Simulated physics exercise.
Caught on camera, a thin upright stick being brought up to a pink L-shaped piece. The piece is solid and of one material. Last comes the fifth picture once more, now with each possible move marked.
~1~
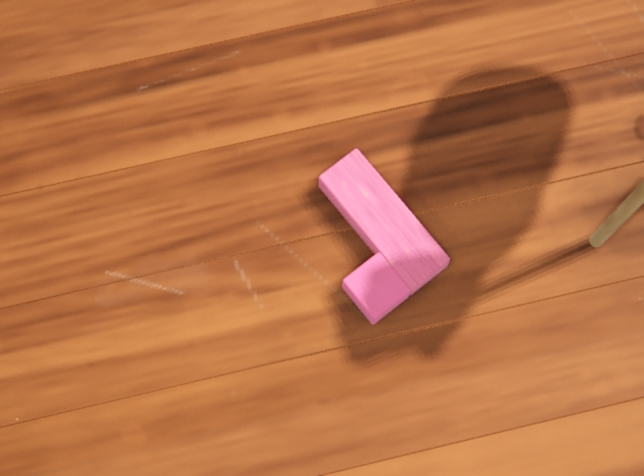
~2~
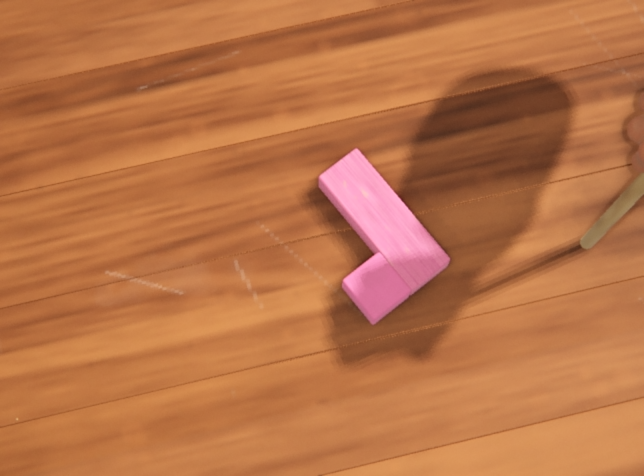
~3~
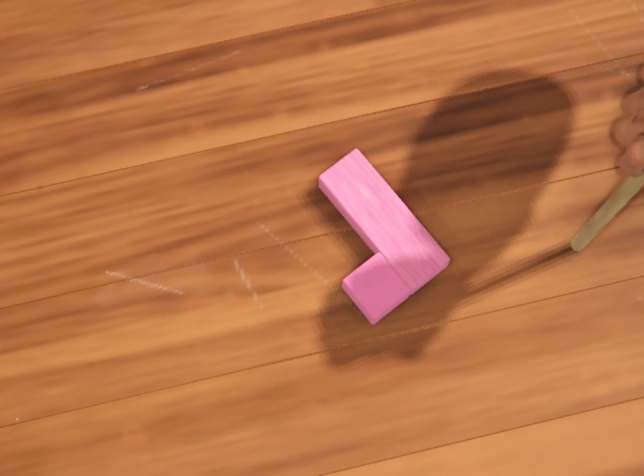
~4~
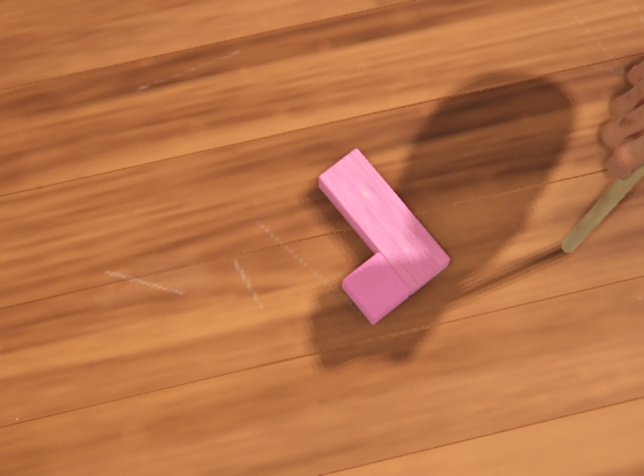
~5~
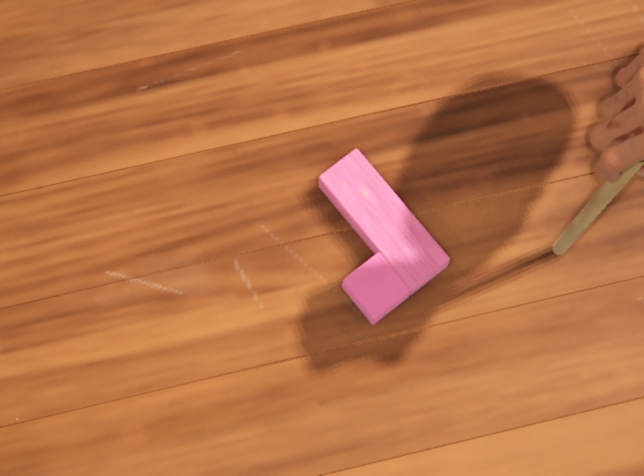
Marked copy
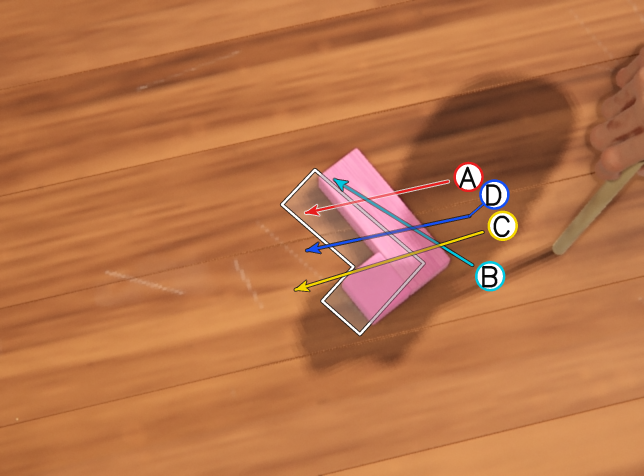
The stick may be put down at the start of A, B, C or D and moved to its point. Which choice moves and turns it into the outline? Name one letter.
Stroke B puts it in the outline.
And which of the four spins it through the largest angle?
C.
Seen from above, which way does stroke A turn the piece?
It turns anticlockwise.
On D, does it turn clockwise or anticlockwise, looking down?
On that stroke, anticlockwise.
On the copy, A from (448, 182) to (306, 213); B from (472, 265) to (334, 179); C from (483, 232) to (295, 290); D from (469, 216) to (307, 250).
On B. First, foot of the stick (421, 233), piece (379, 220).
Then, foot of the stick (370, 203), piece (358, 224).
Finally, foot of the stick (334, 180), piece (352, 226); it fills the outline.
By contrast, A leaves the piece out of the outline, at (339, 243); C leaves the piece out of the outline, at (298, 229); D leaves the piece out of the outline, at (276, 263).
